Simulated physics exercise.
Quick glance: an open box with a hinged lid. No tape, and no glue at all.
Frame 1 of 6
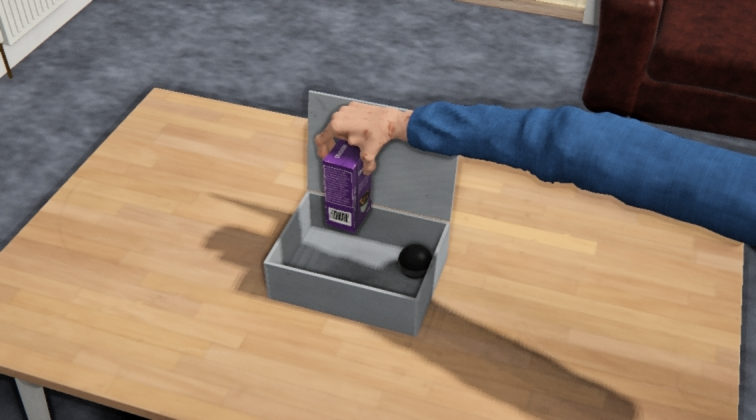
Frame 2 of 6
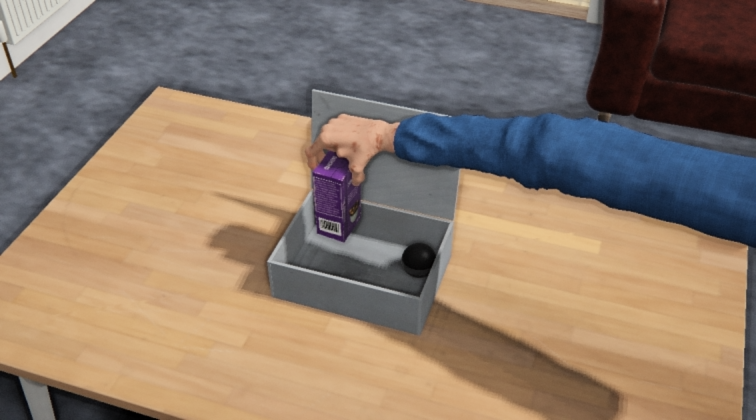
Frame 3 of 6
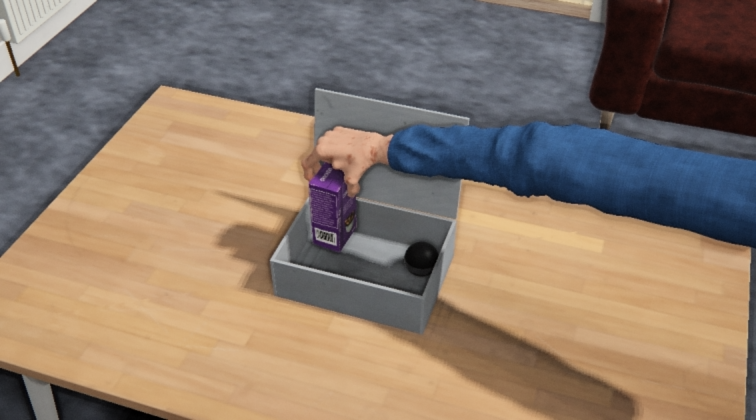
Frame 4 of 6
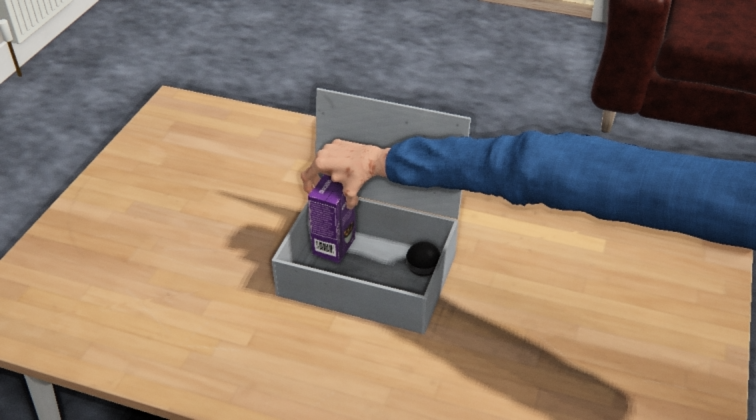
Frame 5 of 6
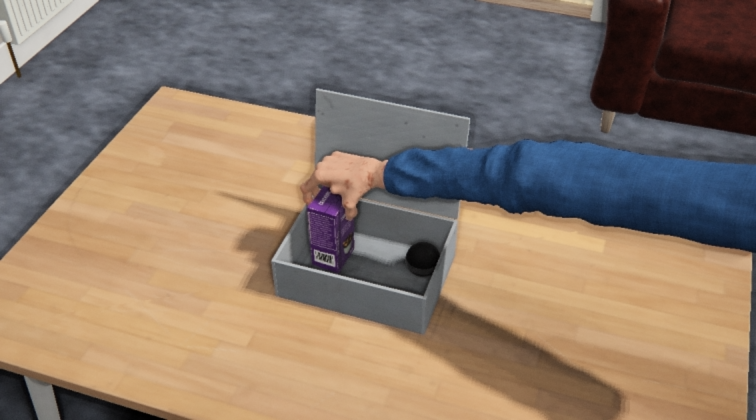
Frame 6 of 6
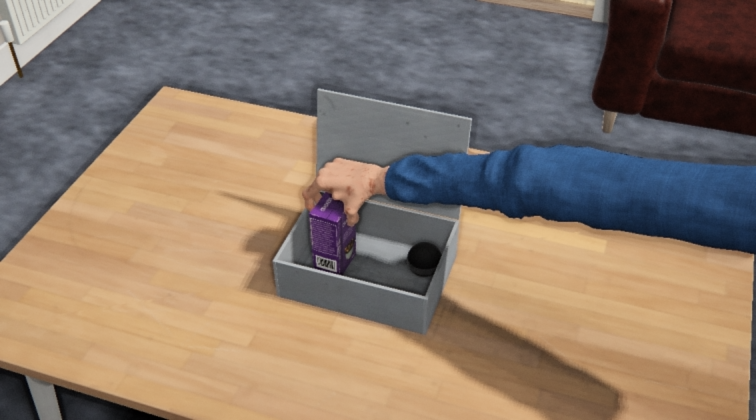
In an open grey box beside a black ball, a hand lowers a purple carton.
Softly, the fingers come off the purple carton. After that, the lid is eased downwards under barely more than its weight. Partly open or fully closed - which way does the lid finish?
Partly open.
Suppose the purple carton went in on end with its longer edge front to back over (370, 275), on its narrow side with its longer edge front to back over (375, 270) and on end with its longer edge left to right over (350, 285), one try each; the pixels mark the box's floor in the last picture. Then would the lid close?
1: Open. 2: Closed. 3: Open.
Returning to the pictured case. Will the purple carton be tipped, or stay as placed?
As it turns out, the purple carton keeps its original angle.
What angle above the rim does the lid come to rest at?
I'd put it at roughly 45°.
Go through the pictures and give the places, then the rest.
The first frame shows still above its spot; purple carton (348, 186); black ball (416, 262).
The second frame shows still above its spot; purple carton (338, 196); black ball (419, 260).
The third frame shows still above its spot; purple carton (333, 206); black ball (422, 259).
The fourth frame shows still above its spot; purple carton (333, 218); black ball (424, 259).
The fifth frame shows still above its spot; purple carton (332, 229); black ball (423, 260).
The sixth frame shows put in, still held; purple carton (334, 235); black ball (425, 260).
Then, 1.30 s past the last view, lid 84° above the rim.
Then, 1.60 s past the last view, lid 59° above the rim.
Finally, lid 46° above the rim; both still in place. Final places as the last picture's camera would see them, purple carton near (334, 235).
